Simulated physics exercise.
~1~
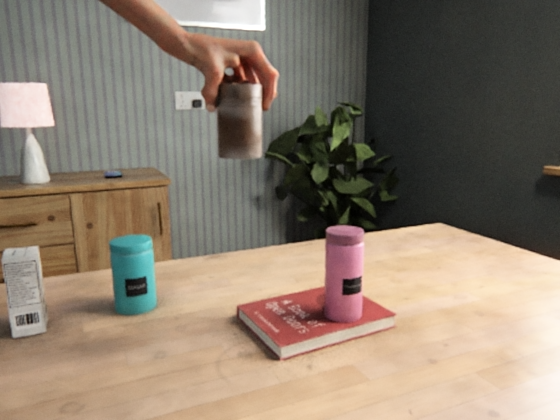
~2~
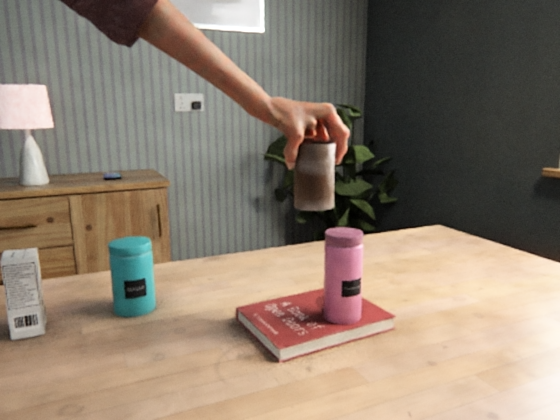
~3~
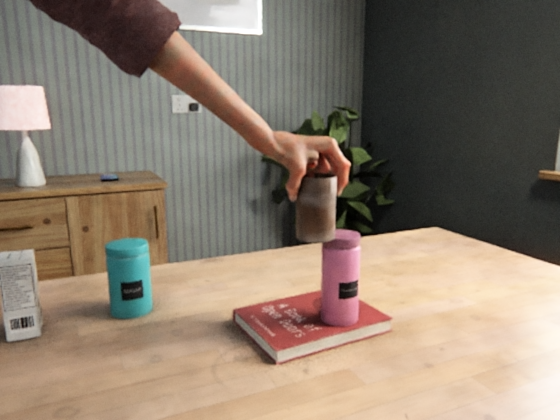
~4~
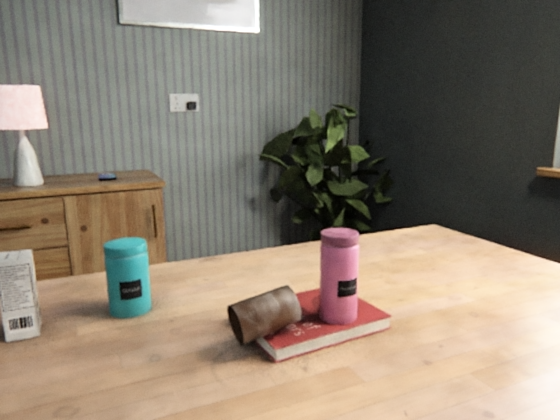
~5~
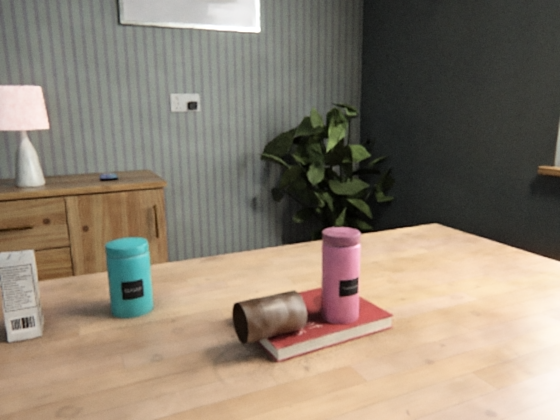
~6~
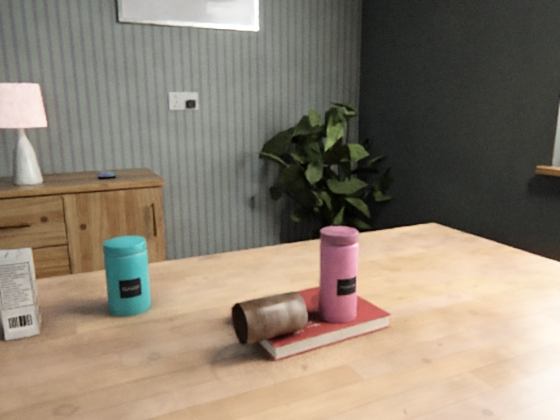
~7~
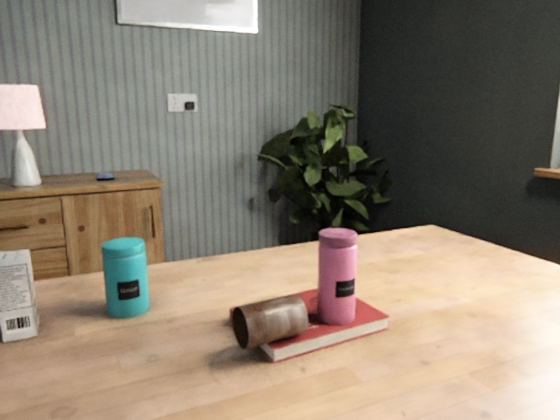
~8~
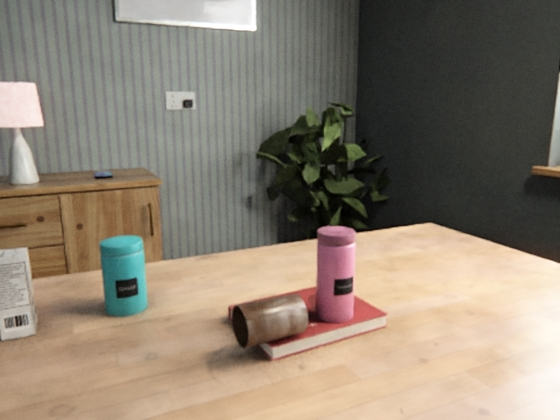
To begin with, a hand holds a brown cup upright above a wooden table, where a pink jar stands on a red book, with a turquoise jar and a white carton to the left. The hand carries the cup to the right and down toward the pink jar. It lowers the cup further, close to the jar's lid. The hand then lets go and withdraws, and the cup drops to the left, landing on its side against the book. It settles there and lies still, while the pink jar stays standing on the book and the turquoise jar and carton remain in place.
